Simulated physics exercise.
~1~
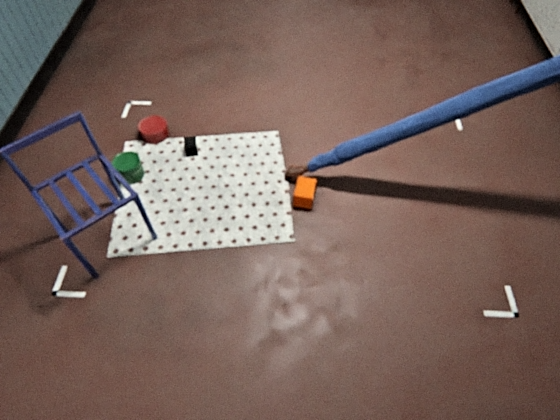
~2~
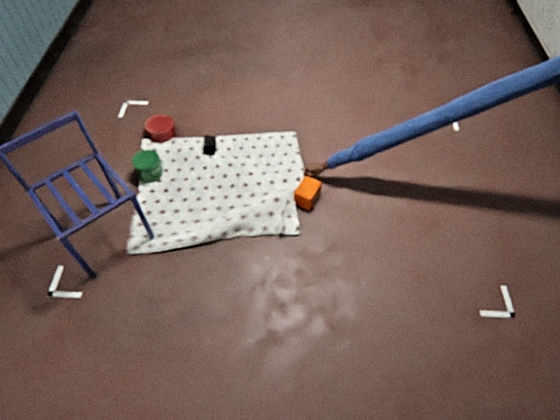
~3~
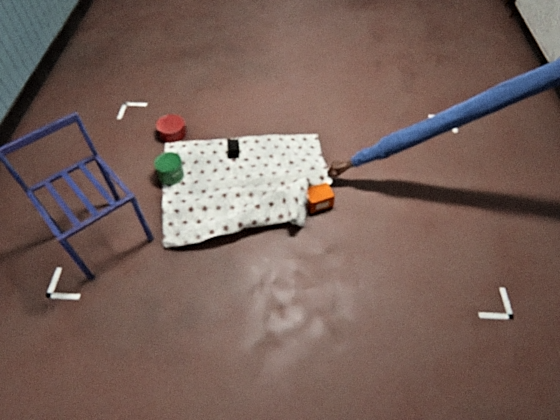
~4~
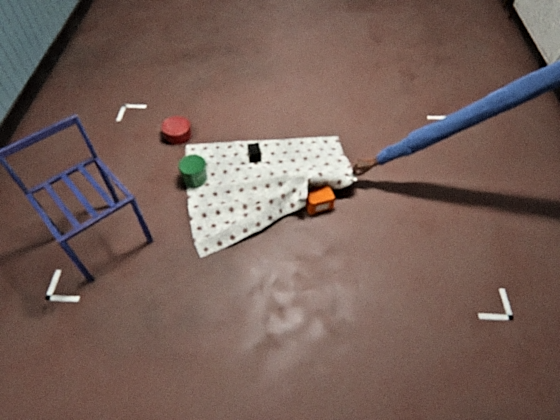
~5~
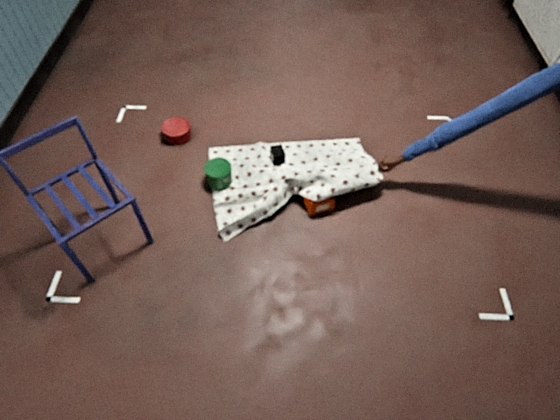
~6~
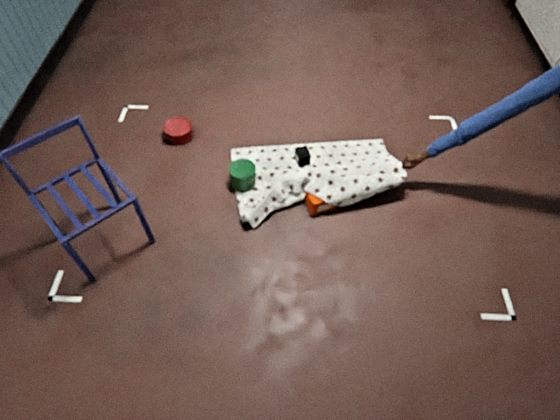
Blue-sleeved arm dragging dotted dust sheet right, carrying green bin and black carton along, leaving red bucket behind, orange carton partly covered.
